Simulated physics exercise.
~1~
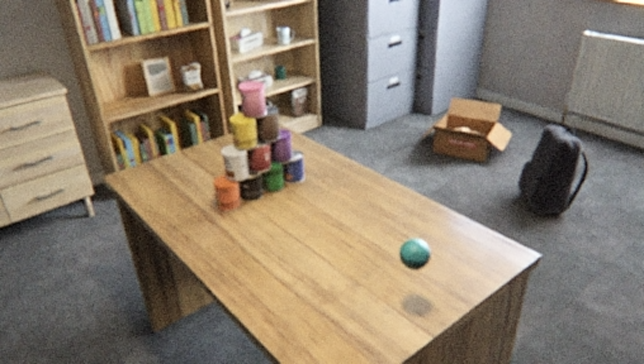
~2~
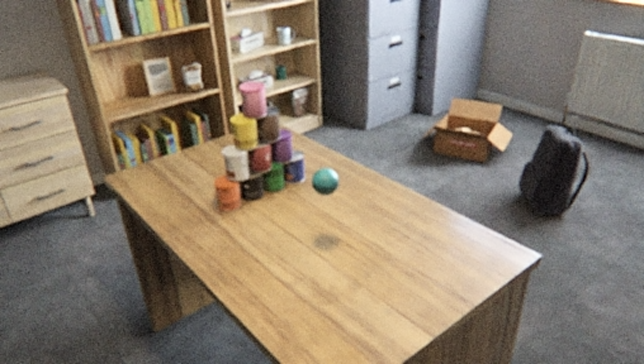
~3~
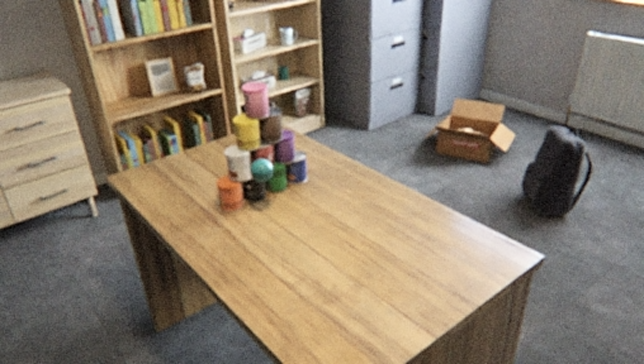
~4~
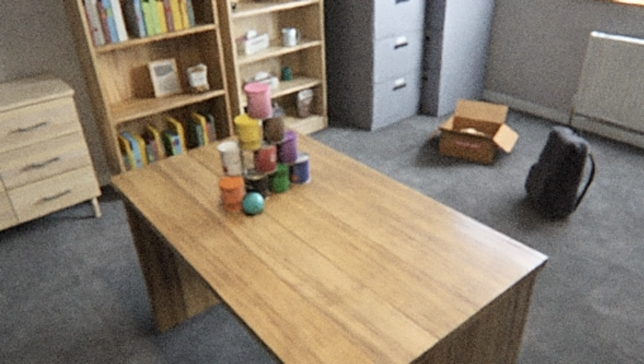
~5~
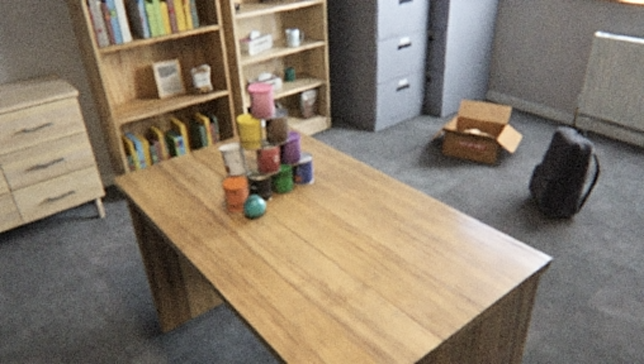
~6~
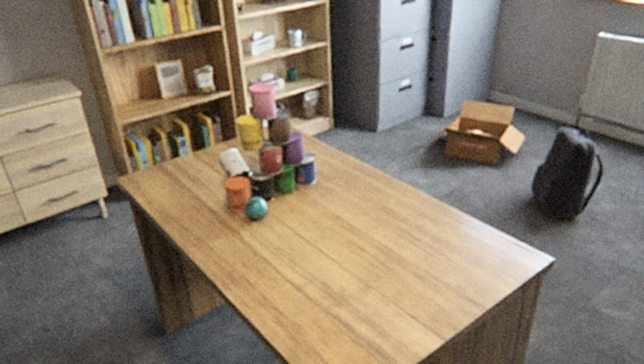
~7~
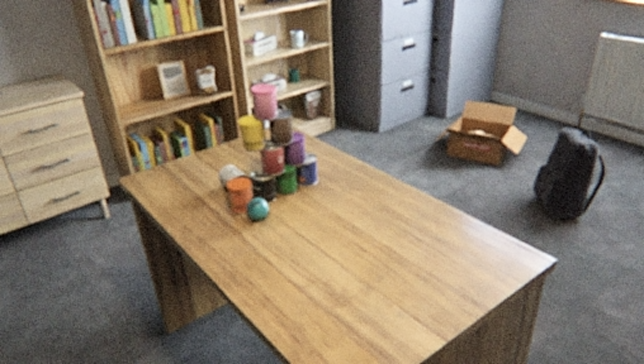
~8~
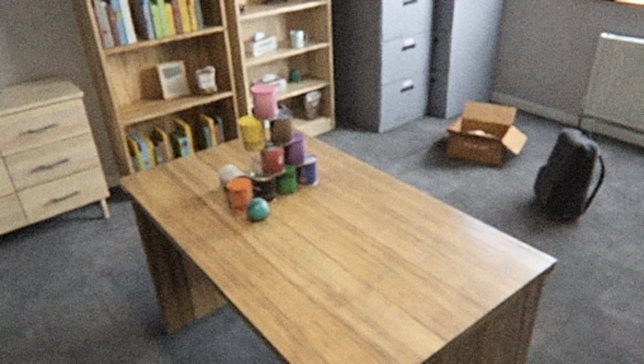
A turquoise ball flies left into stacked tins, and the white tin topples over.
